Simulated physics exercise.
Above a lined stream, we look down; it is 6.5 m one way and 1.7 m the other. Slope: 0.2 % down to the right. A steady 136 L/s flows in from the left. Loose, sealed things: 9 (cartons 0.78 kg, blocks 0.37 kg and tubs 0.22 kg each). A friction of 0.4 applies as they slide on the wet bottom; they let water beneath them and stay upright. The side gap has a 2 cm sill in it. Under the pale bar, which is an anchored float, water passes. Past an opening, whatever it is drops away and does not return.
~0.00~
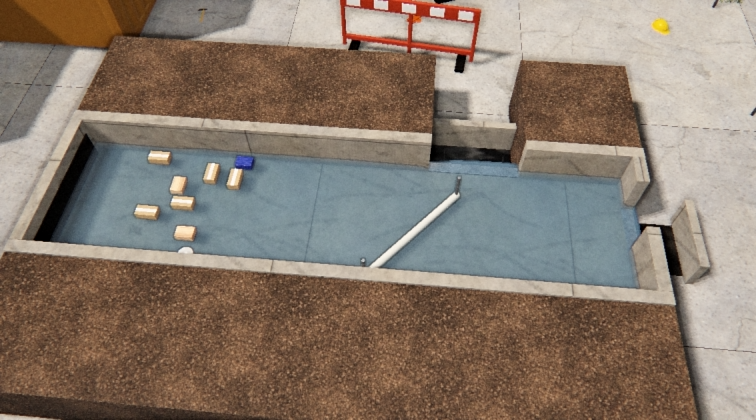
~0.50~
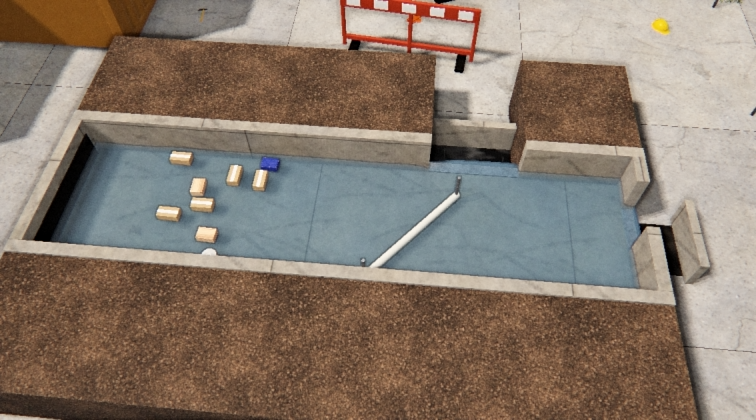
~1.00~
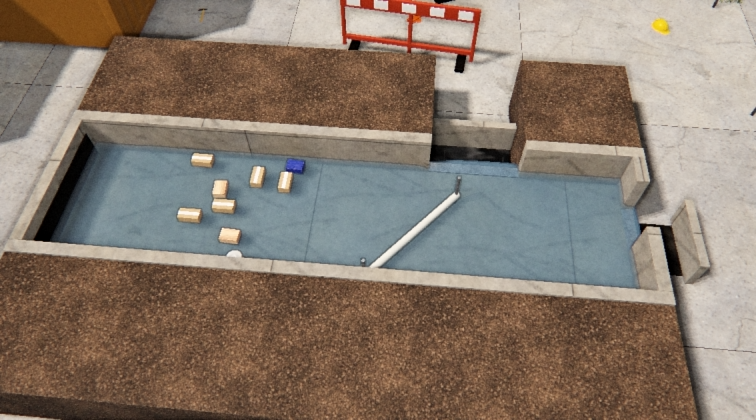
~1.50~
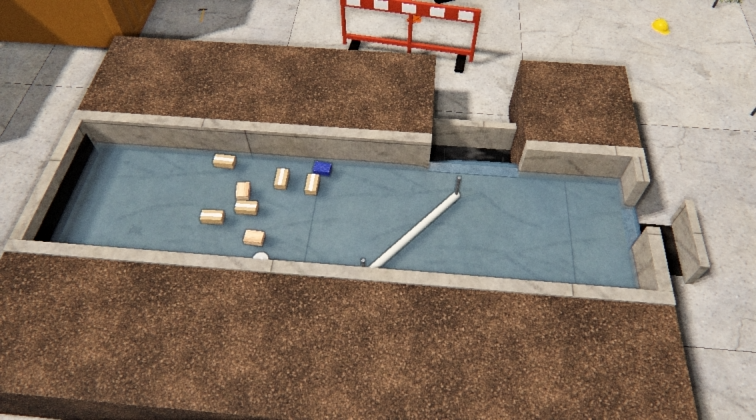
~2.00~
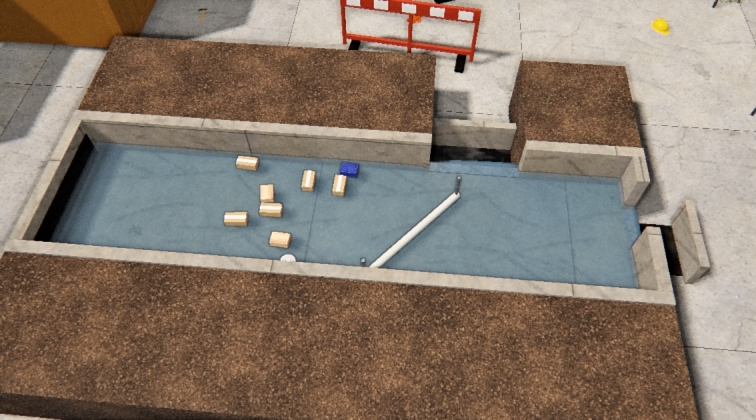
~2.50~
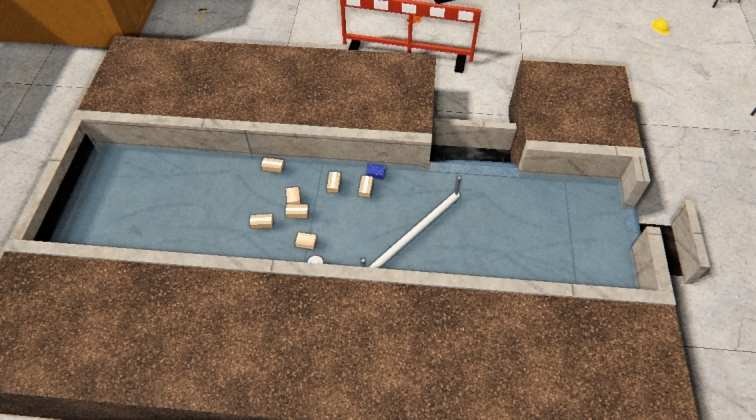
In a shallow, walled channel of water, a loose group of wooden blocks, a blue block and a small white tub drifted steadily rightward together, drawing closer to a slanted pale bar.
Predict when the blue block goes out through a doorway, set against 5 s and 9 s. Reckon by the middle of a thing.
Pre-window.
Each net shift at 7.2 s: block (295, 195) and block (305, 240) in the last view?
In order, gone out for the first and 300 cm for the second.
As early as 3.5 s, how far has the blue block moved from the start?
250 cm, give or take.
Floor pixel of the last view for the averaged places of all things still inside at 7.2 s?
Somewhere near (438, 204).
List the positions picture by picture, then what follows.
In the first frame, the blue block at (244, 161) floats; about 1610 L in view; 0 of 9 have shifted.
In the second frame, the blue block at (270, 163) floats, 32 cm from its start; 14 cm deep round most things; 9 of 9 have shifted.
In the third frame, the blue block at (295, 165), afloat, 63 cm from its start; 14 cm deep round most things; 9 of 9 have shifted.
In the fourth frame, the blue block at (322, 167) floats, 96 cm from its start; about 1620 L in view; 9 of 9 have shifted.
In the fifth frame, the blue block at (349, 168) floats, 128 cm from its start; about 1620 L in view; 9 of 9 have shifted.
In the sixth frame, the blue block at (376, 170), afloat, 161 cm from its start; 13 cm deep round most things; 9 of 9 have shifted.
After 3.5 s the blue block is near (438, 170), 2.3 m from its start, afloat; 0 of 9 are out; 9 afloat.
After 7.2 s the blue block has gone out (at 3.9 s); 5 of 9 are out; 4 afloat.
After 12.0 s the blue block has gone out (at 3.9 s); 9 of 9 are out; 0 afloat.
After 16.0 s the blue block has gone out (at 3.9 s); 9 of 9 are out; 0 afloat.
